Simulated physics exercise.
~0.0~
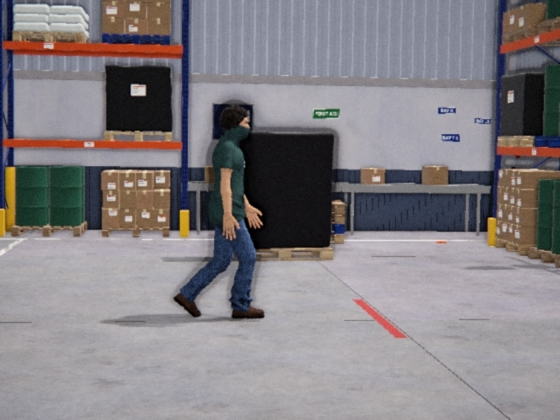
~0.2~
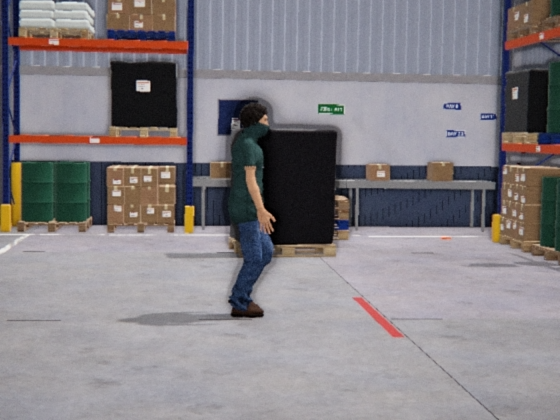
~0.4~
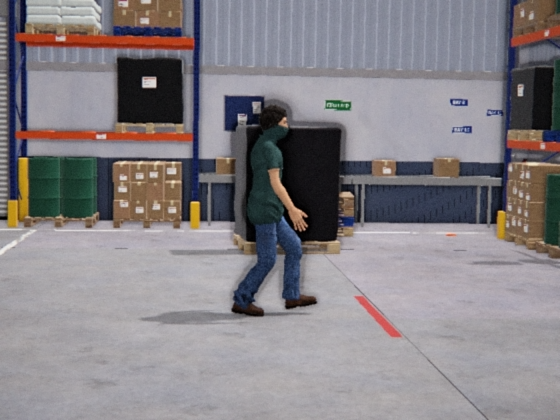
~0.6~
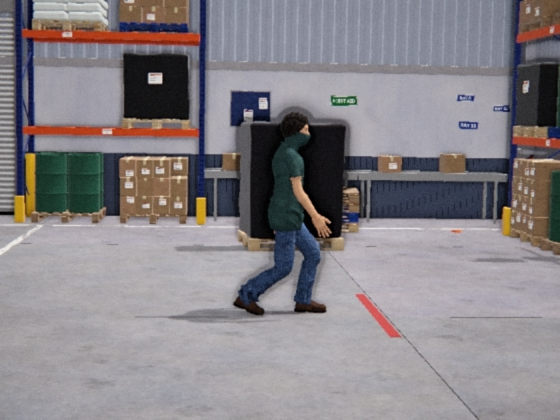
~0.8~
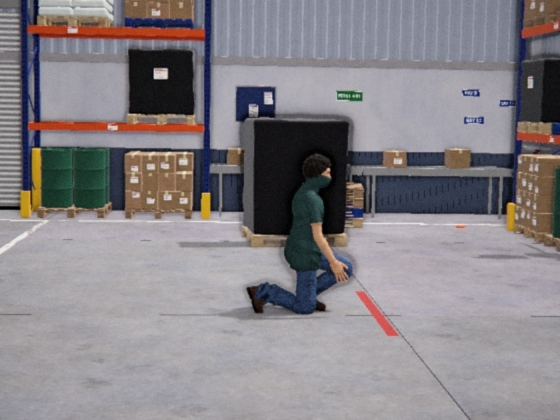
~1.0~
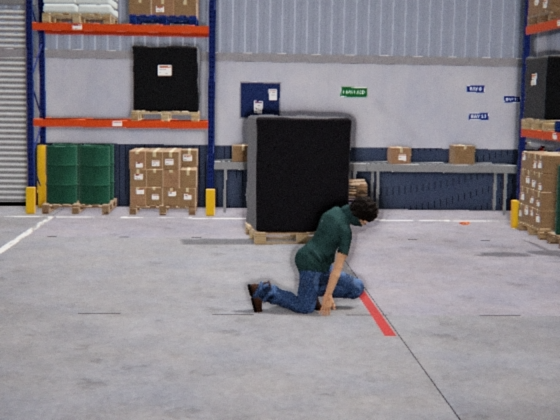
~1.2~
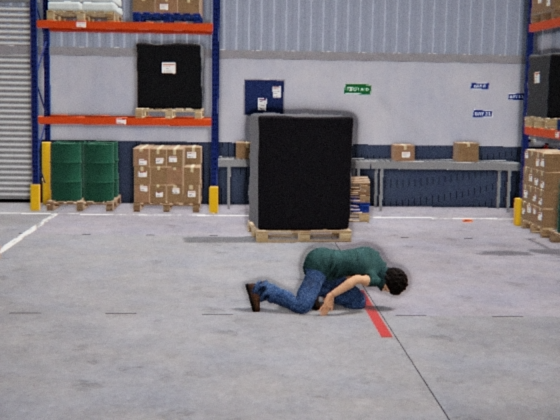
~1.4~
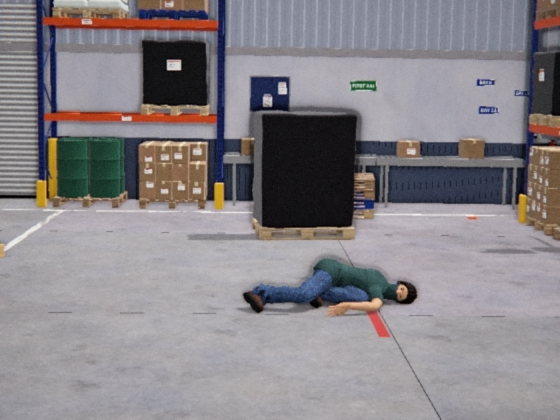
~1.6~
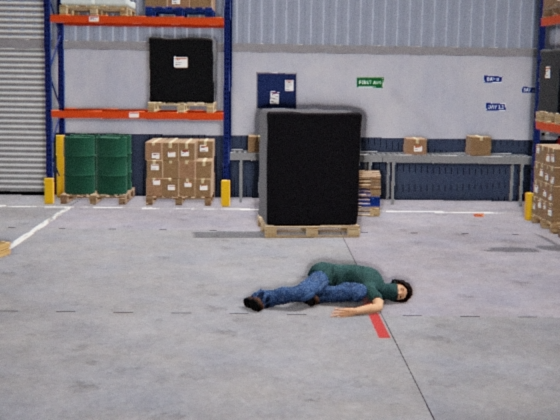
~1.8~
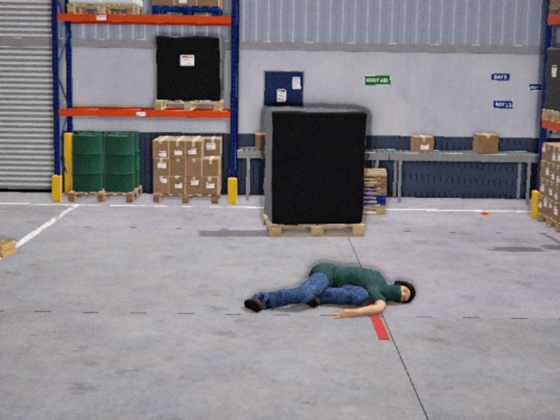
In a warehouse with stacked shelves, a masked person in a green shirt walked empty-handed to the right toward a strip of red tape, then sank to their knees, pitched forward and ended up lying still, head past the tape and hips short of it.
